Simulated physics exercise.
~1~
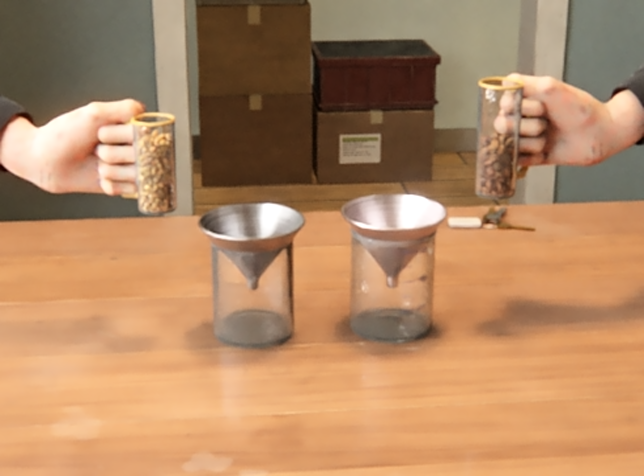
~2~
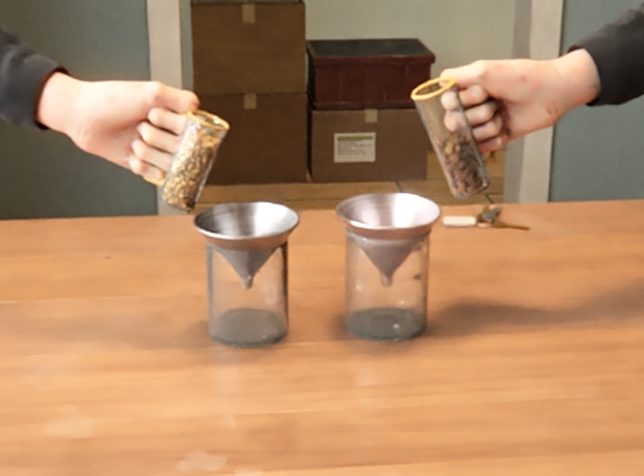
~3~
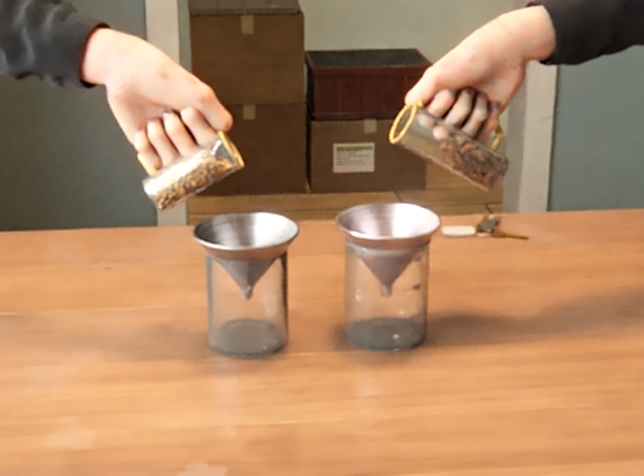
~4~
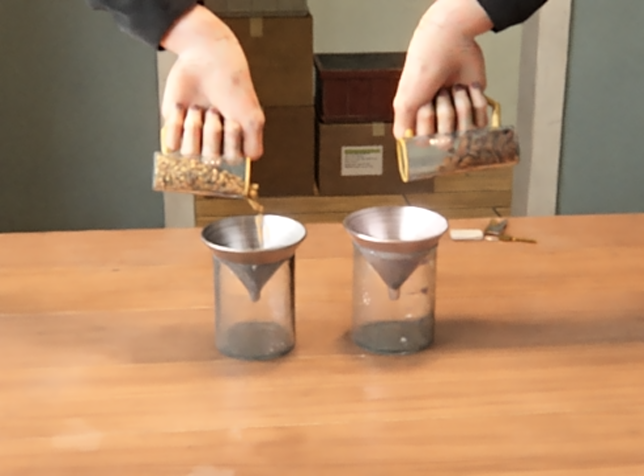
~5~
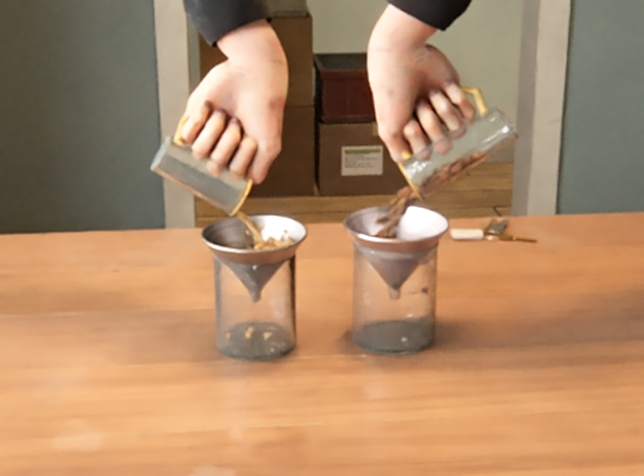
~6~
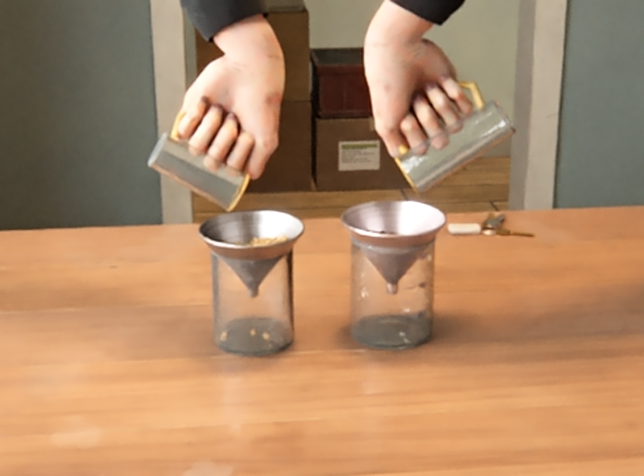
A wooden tabletop in a room with stacked brown boxes behind is seen from the front, slightly above, by a gently swaying camera. Two clear jars stand side by side with silvery funnels in their mouths, and a hand on each side holds a yellow-rimmed clear cup, golden bits at left and reddish-brown pieces at right. The hands move inward and tip the cups, the left beginning to pour first. The right follows, and both cups empty into the funnels. At the end the upturned cups hover, most golden bits stay in the left funnel with a few below, and no brown pieces reach the right jar.
